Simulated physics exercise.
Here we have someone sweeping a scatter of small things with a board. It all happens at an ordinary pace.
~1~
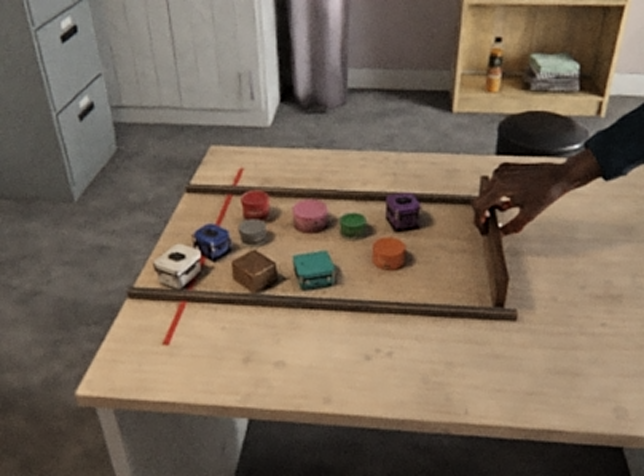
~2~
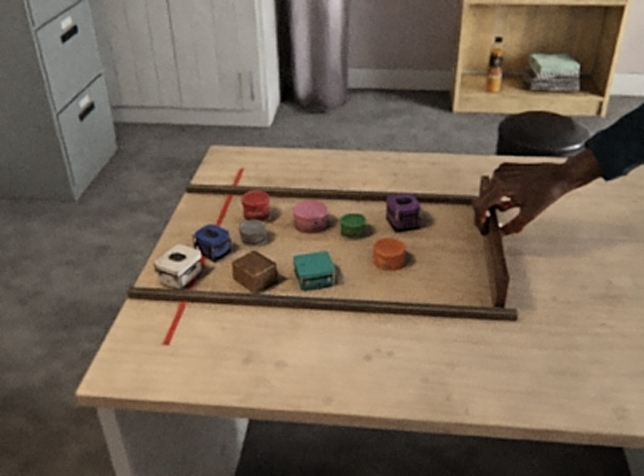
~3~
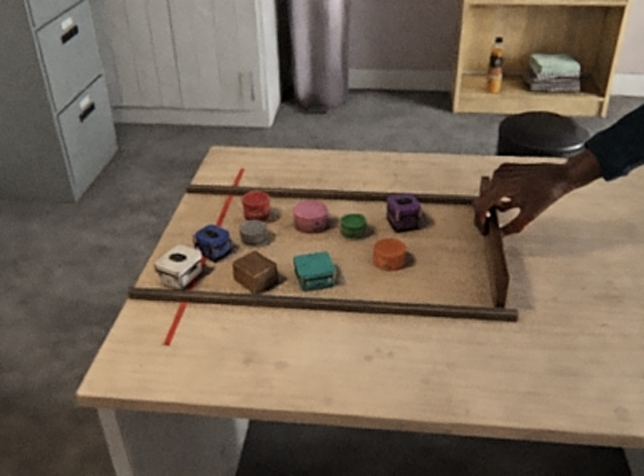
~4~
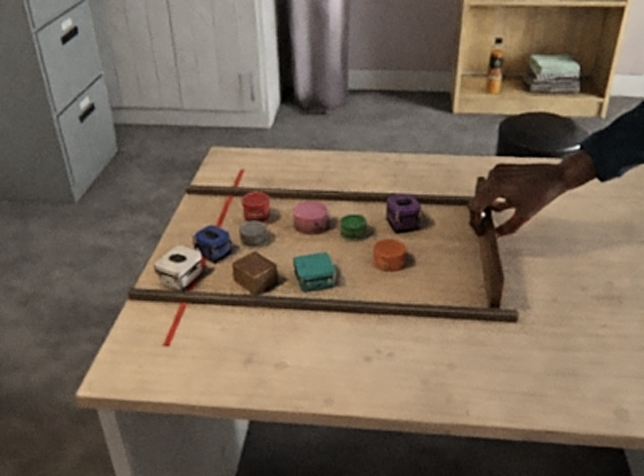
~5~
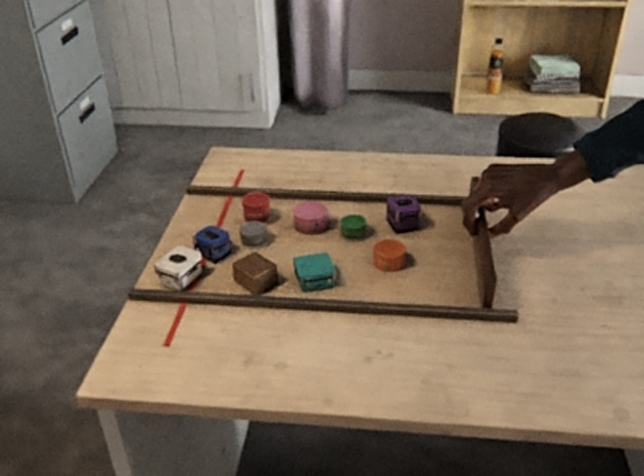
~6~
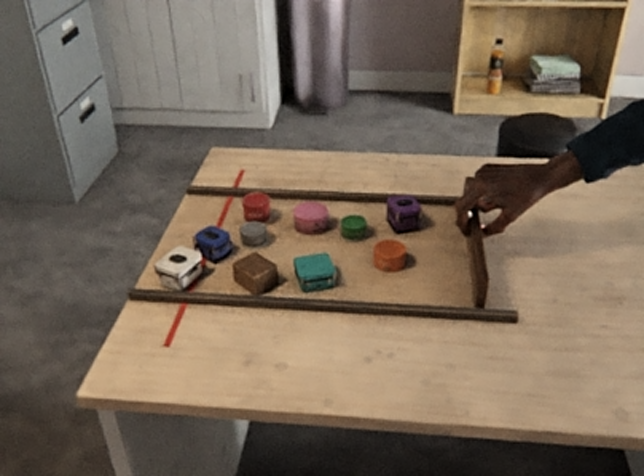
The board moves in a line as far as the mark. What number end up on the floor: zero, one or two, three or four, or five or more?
Here the number that fall off is one or two.
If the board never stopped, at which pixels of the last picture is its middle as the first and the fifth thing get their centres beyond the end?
Near (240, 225) and (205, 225).
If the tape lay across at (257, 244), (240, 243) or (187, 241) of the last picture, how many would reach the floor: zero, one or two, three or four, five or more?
The falls would be not one; none at all; at least five.
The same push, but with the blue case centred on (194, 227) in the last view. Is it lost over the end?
From there it tumbles off.
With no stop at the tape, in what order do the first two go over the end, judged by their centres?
In order: The white case, the red pot.
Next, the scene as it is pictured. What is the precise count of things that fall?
In all, 2 of them.
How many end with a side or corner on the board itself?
In contact: 4.
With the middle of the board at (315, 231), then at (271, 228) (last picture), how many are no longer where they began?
First 7, then 9.
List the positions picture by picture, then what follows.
In the first picture, white case (179, 267); blue case (212, 243); red pot (256, 208); board (491, 237); tape (211, 240).
In the second picture, blue case (213, 243); orange tub (389, 254).
In the third picture, red pot (256, 208); board (492, 237).
In the fourth picture, white case (180, 268); pink tub (311, 218).
In the fifth picture, blue case (213, 244); green tin (354, 228).
In the sixth picture, white case (180, 269); blue case (213, 244); red pot (257, 209); board (474, 238); tape (212, 242).
Soon after, none off yet; white case at rest near (180, 269); blue case at rest near (213, 244); red pot at rest near (257, 209).
Then, none off yet; white case at rest near (180, 269); blue case at rest near (213, 244); red pot moved about its own width near (224, 206).
At rest, the number that fall off is one or two; fallen, red pot and white case.
